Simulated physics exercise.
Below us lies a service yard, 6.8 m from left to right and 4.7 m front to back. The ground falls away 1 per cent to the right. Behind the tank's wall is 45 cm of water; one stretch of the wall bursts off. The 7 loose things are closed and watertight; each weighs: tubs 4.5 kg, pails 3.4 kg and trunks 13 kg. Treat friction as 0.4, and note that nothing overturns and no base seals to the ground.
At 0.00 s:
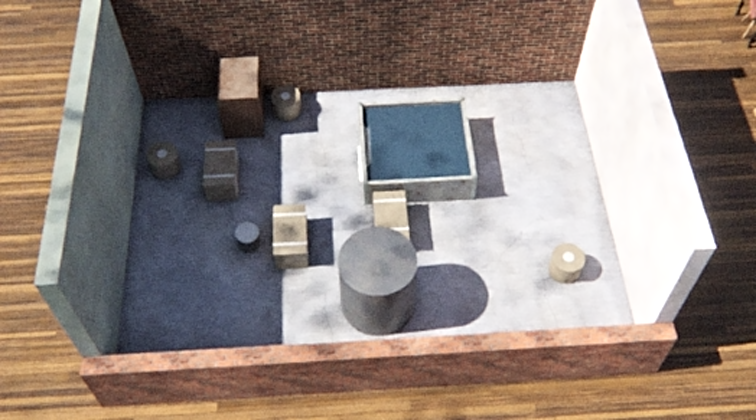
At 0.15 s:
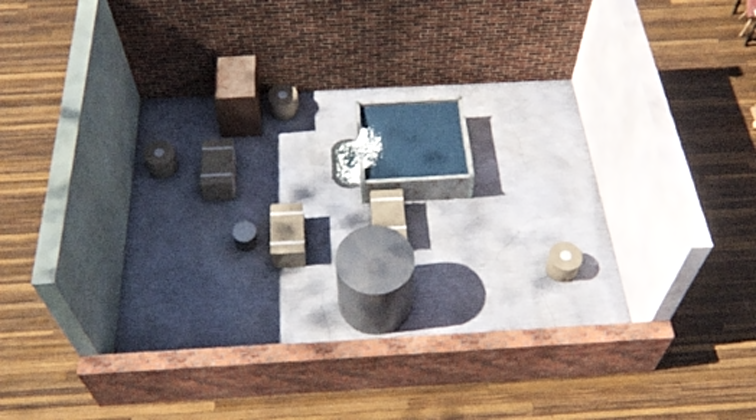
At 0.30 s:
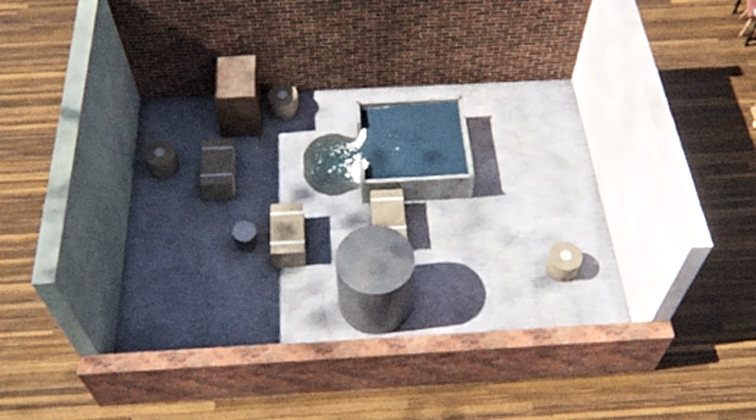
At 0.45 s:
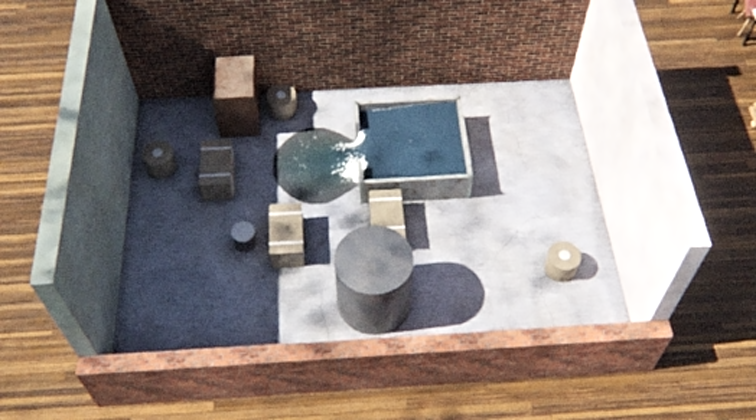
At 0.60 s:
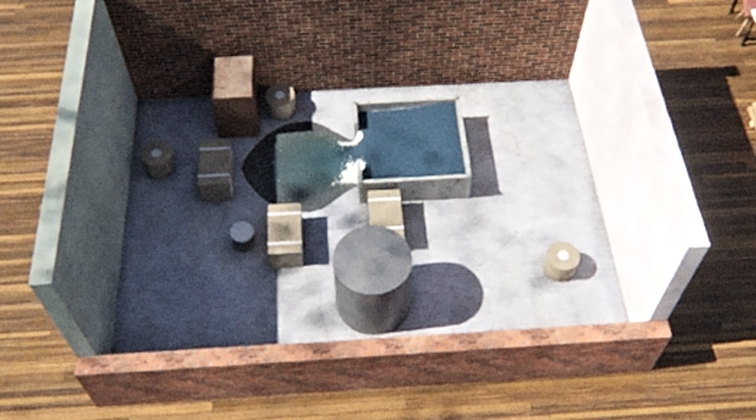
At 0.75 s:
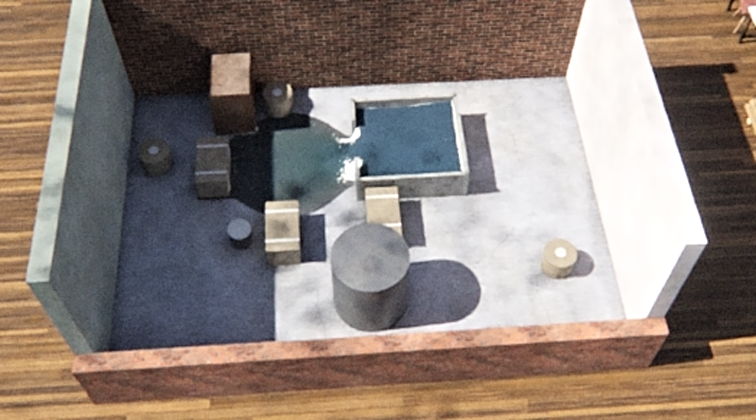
In a walled yard, water bursts from the tank's left side and spreads across the floor.
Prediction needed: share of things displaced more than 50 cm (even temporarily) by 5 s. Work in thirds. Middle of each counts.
It ends in the middle band.
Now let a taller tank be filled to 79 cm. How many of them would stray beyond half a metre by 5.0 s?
In that case the number is 5.
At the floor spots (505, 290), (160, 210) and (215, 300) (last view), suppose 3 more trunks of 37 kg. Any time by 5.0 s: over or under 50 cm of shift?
In the order asked: Below the mark; below the mark; below the mark.
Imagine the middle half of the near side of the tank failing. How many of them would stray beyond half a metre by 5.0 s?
The count would be 2.
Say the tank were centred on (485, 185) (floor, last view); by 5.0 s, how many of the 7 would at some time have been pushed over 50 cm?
5.
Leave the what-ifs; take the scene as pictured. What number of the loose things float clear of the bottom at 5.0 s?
3 of them.
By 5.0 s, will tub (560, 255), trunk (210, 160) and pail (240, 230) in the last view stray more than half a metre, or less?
Well, in turn that's not reaching it, topping it, not reaching it.
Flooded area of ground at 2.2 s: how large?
Around 11.5 m2 of it.
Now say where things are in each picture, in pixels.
A trunk at (219, 163) rests on the ground; a tub at (568, 257), on the bottom; 2.1 m2 under water; 0 of 7 have shifted, in the first picture.
A trunk at (217, 162), on the bottom; a tub at (566, 256) rests on the ground; water covers 2.4 m2; 0 of 7 have shifted, in the second picture.
A trunk at (217, 161) rests on the ground; a tub at (566, 256) rests on the ground; water covers 2.9 m2; 0 of 7 have shifted, in the third picture.
A trunk at (215, 162) rests on the ground; a tub at (564, 255) rests on the ground; water covers 3.4 m2; 0 of 7 have shifted, in the fourth picture.
A trunk at (214, 162), on the bottom; a tub at (563, 256), on the bottom; water covers 4.1 m2; 0 of 7 have shifted, in the fifth picture.
A trunk at (211, 159) rests on the ground; a tub at (560, 253) rests on the ground; water covers 4.9 m2; 0 of 7 have shifted, in the sixth picture.
After 1.1 s 0 of 7 are over 50 cm from their spots; 0 afloat.
After 2.2 s 1 of 7 are over 50 cm from their spots; 2 afloat.
After 3.5 s 2 of 7 are over 50 cm from their spots; 2 afloat.
After 5.0 s 3 of 7 are over 50 cm from their spots, and 3 have been at some point; 3 afloat.
